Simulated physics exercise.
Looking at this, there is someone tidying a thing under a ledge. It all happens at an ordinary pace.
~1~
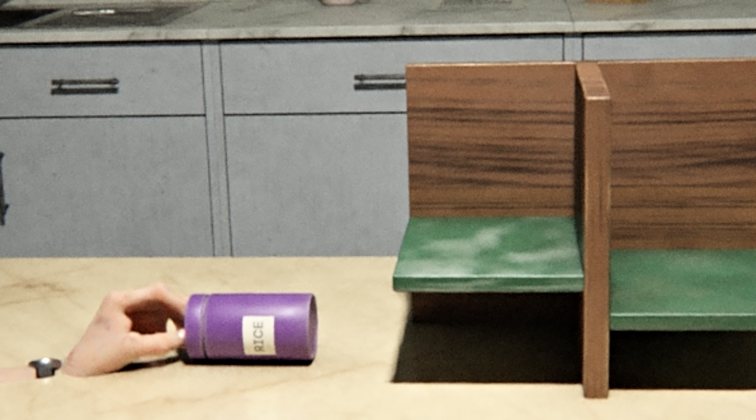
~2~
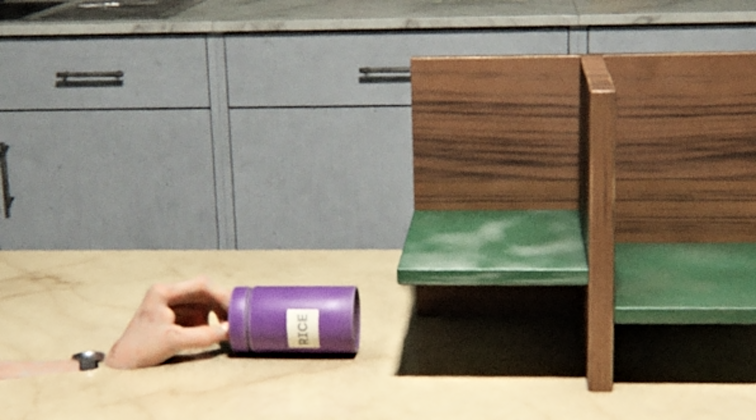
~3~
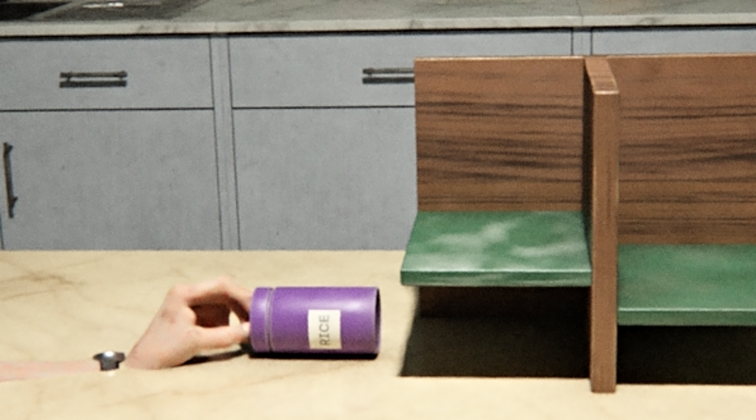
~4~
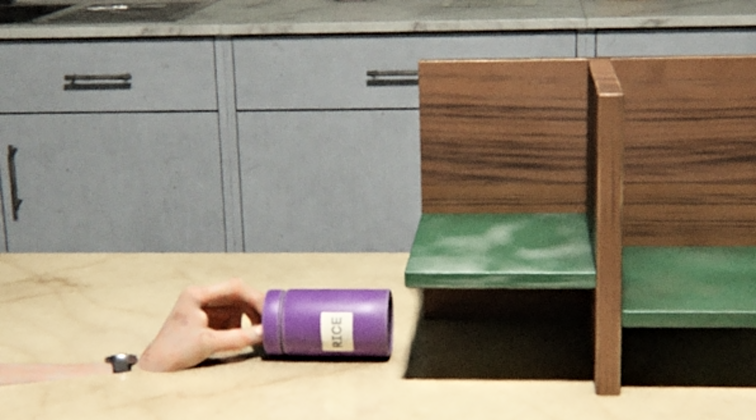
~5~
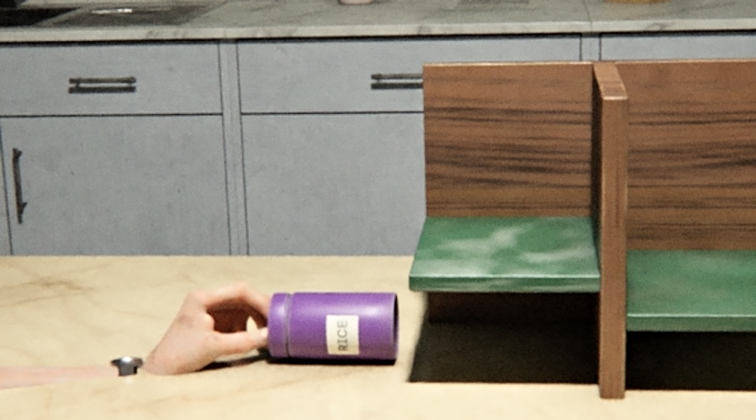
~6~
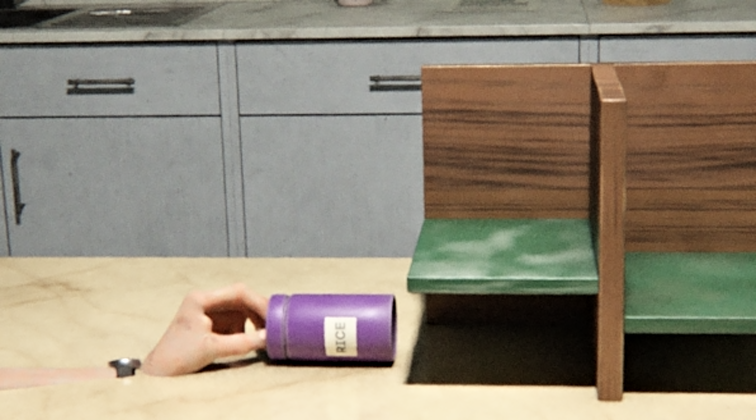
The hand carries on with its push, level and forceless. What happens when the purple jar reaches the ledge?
It carries on underneath.
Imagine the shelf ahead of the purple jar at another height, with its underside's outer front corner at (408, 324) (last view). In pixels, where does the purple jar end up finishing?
It comes to a stop at (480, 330).
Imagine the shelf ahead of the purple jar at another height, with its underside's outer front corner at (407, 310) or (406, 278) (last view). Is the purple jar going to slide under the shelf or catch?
Lab note - height 1: Passes; height 2: Passes.
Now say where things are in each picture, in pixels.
The first picture shows hand sliding it forward; purple jar (252, 326); shelf (591, 220).
The second picture shows hand sliding it forward; purple jar (296, 319); shelf (595, 214).
The third picture shows hand sliding it forward; purple jar (317, 320); shelf (599, 215).
The fourth picture shows hand sliding it forward; purple jar (330, 322); shelf (603, 217).
The fifth picture shows hand sliding it forward; purple jar (335, 326); shelf (607, 220).
The sixth picture shows hand sliding it forward; purple jar (333, 327); shelf (606, 223).
Then, 0.36 s on from there, purple jar sliding up to the opening near (373, 329).
Then, 0.66 s on from there, purple jar part of the way in near (436, 328).
In the end, the purple jar slides in, near (482, 329).
